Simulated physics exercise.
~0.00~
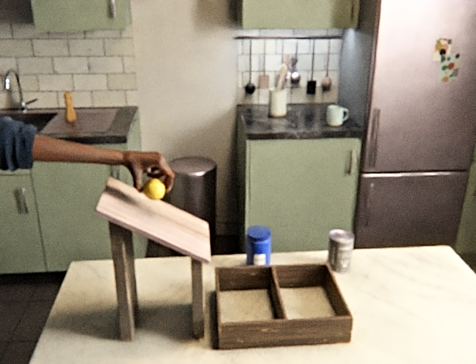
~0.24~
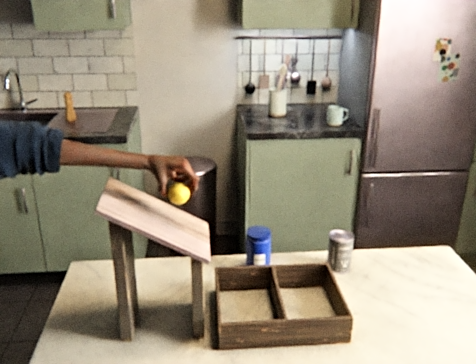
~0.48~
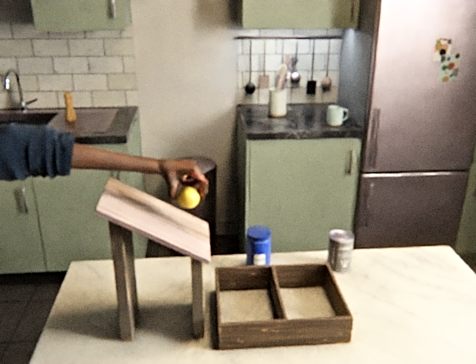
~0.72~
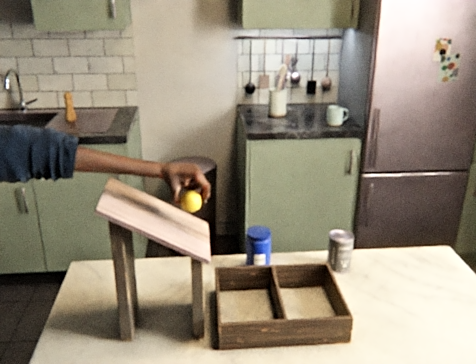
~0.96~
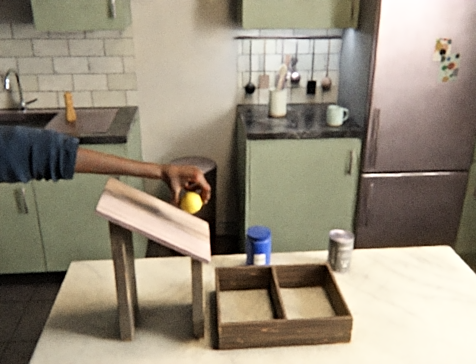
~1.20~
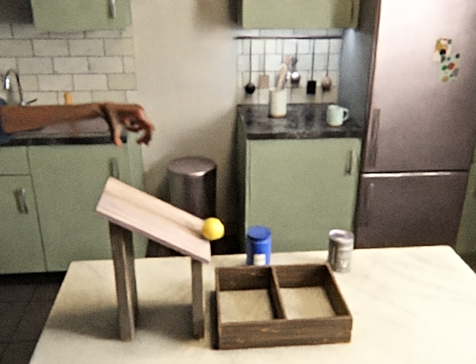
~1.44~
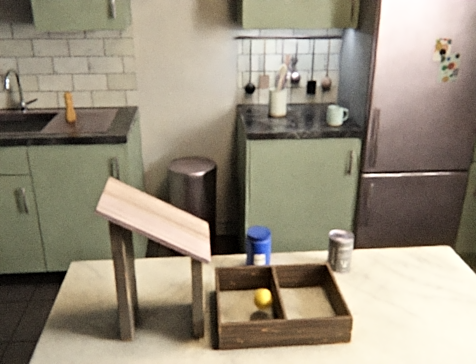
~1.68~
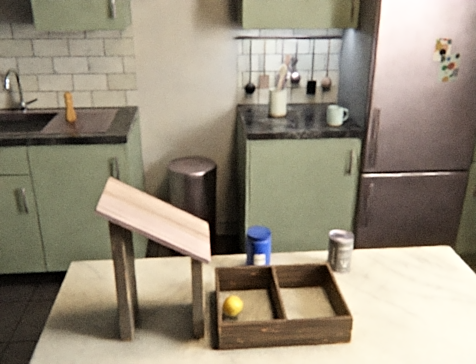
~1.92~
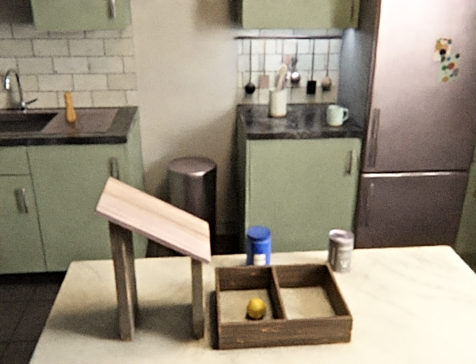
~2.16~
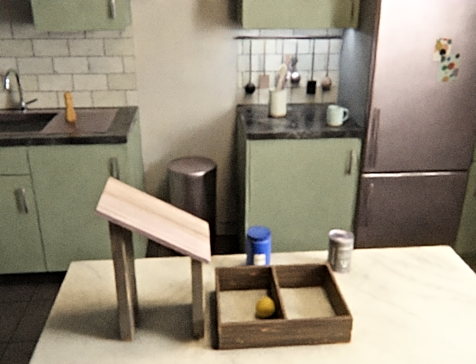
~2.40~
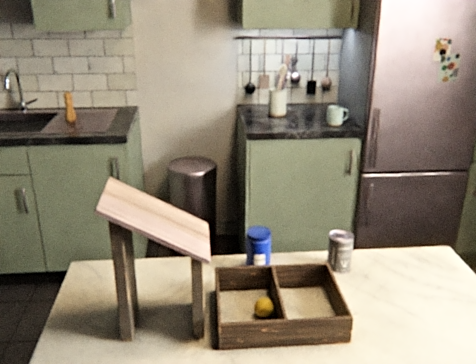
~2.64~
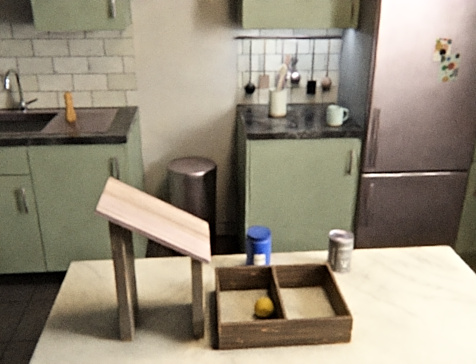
A hand reaches in from the left, holding a yellow lemon over a sloping wooden board on legs, in a green-cupboard kitchen seen from the front and slightly above. To the right of the board on the pale tabletop sits an open wooden tray with two bays, with a blue jar and a grey tin behind it. The hand carries the lemon a little to the right, lets go and draws back. The lemon leaves the board's lower end and drops into the nearer bay. It moves back left, then right again, and comes to rest there near the divider.
